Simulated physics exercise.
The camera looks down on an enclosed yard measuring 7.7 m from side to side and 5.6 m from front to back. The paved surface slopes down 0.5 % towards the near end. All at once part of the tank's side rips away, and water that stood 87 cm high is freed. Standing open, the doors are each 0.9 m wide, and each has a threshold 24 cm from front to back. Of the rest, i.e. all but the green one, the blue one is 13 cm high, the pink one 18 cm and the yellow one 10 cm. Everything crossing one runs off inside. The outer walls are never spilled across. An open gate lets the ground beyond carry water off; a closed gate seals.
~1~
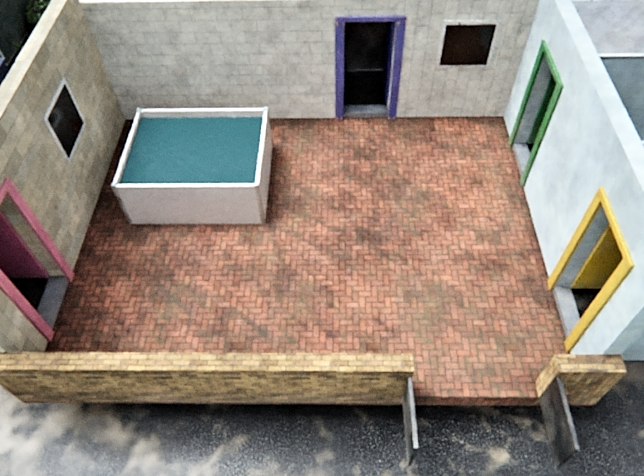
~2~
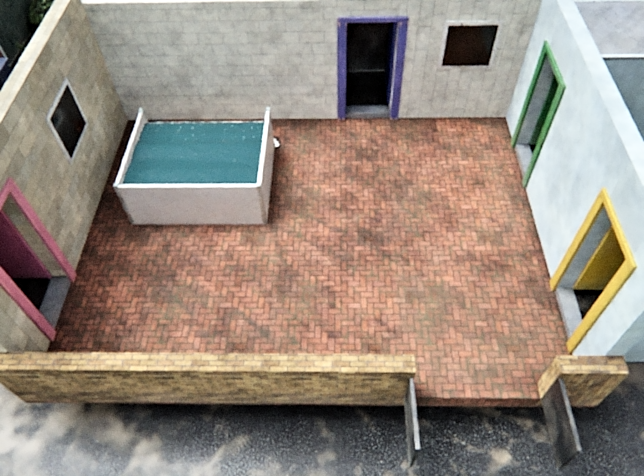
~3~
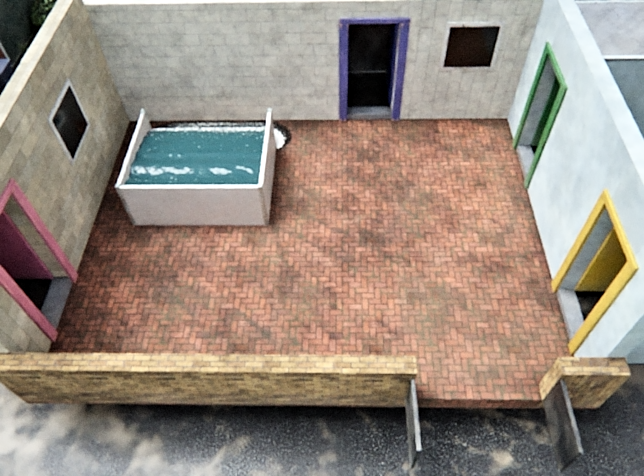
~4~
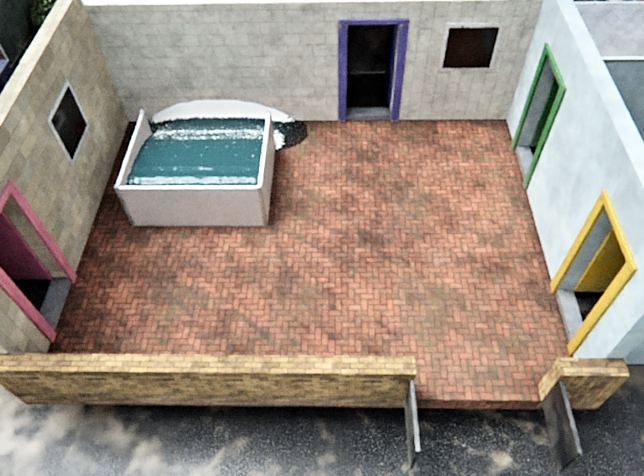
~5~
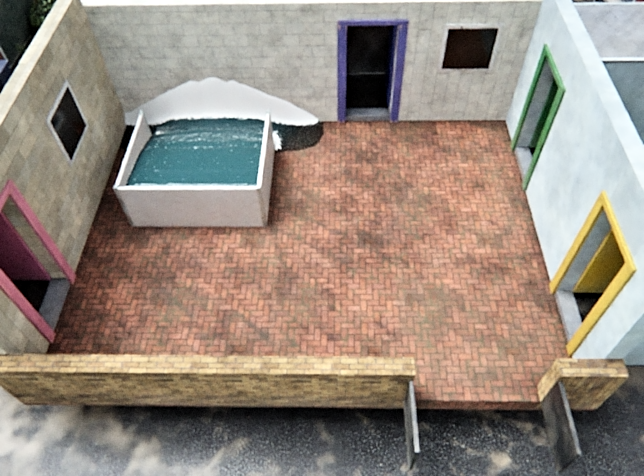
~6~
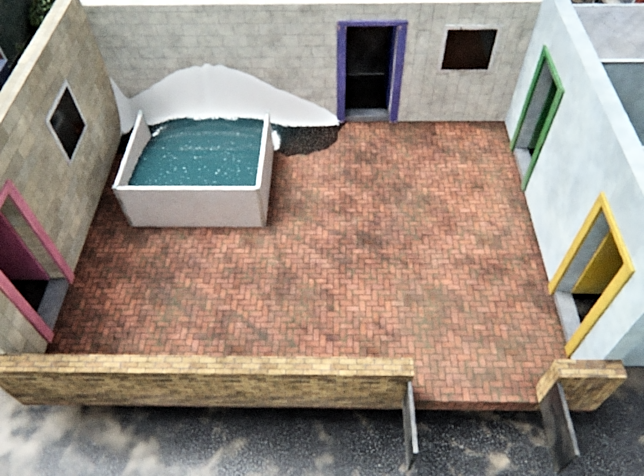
Water spilling over the far side of a white tank, splashing up the back wall and spreading right towards the purple door.
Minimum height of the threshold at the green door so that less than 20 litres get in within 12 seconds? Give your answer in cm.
Roughly 20 cm.
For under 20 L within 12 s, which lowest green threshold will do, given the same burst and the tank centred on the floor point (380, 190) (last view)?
In this case, 18 cm or so.
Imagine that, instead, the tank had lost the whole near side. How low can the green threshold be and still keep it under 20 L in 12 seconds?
A height of around 7.5 cm.
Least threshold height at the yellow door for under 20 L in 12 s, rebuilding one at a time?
Yellow door - some 11.5 centimetres.
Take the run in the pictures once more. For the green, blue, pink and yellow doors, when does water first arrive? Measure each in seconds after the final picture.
Reading them off: Green 1.3 s, then blue 0.1 s, then pink 1.2 s, then yellow 2.4 s.
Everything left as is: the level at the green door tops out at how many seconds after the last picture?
I'd say near 2.0 seconds.
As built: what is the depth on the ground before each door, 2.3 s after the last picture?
Green door 23 cm, blue door 8 cm, pink door 13 cm, yellow door 1 cm.
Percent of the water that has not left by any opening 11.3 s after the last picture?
I'd put it at about 76 per cent.
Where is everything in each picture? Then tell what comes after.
The first picture shows still water, 87 cm deep, in the tank at (195, 149); the green door at (532, 122) is dry.
In the second picture, the front is at a hidden place, 0.4 m from the gap on the far side; 0.7 m2 of floor is wet, 87 cm left at the back.
In the third picture, the front is at a hidden place, 0.8 m from the gap on the far side; 1.9 m2 of floor is wet, 85 cm left at the back.
In the fourth picture, the gap is on the far side, the front 1.0 m out at (298, 121); the back of the tank holds 77 cm.
In the fifth picture, the front is at (321, 121), 1.3 m from the gap on the far side; 3.2 m2 of floor is wet, 75 cm left at the back.
In the sixth picture, the front is at (344, 121), 1.7 m from the gap on the far side; 3.2 m2 of floor is wet, 70 cm left at the back; the green door at (533, 127), 5.8 m from the gap, is still 3.5 m from the nearest water.
Then, 0.7 s after the last picture water covers 20 % of the floor, deepest (73 cm) near (128, 122); it has not reached the green door.
Then, 2.3 s after the last picture water covers 55 % of the floor, deepest (46 cm) near (40, 368); 23 cm at the green door, 50 litres in over its 12 cm threshold.
Then, 11.3 s after the last picture water covers 95 % of the floor, deepest (10 cm) near (570, 386); 7 cm at the green door, 92 litres in over its 12 cm threshold.
At the green door as built, the water peaked near 24 cm, 2.1 s after the last picture.
With a threshold of 17.5 cm, 35 litres would have come in within the 12 s; with 23.5 cm, 7 litres. So under 20 litres takes about 20 cm.
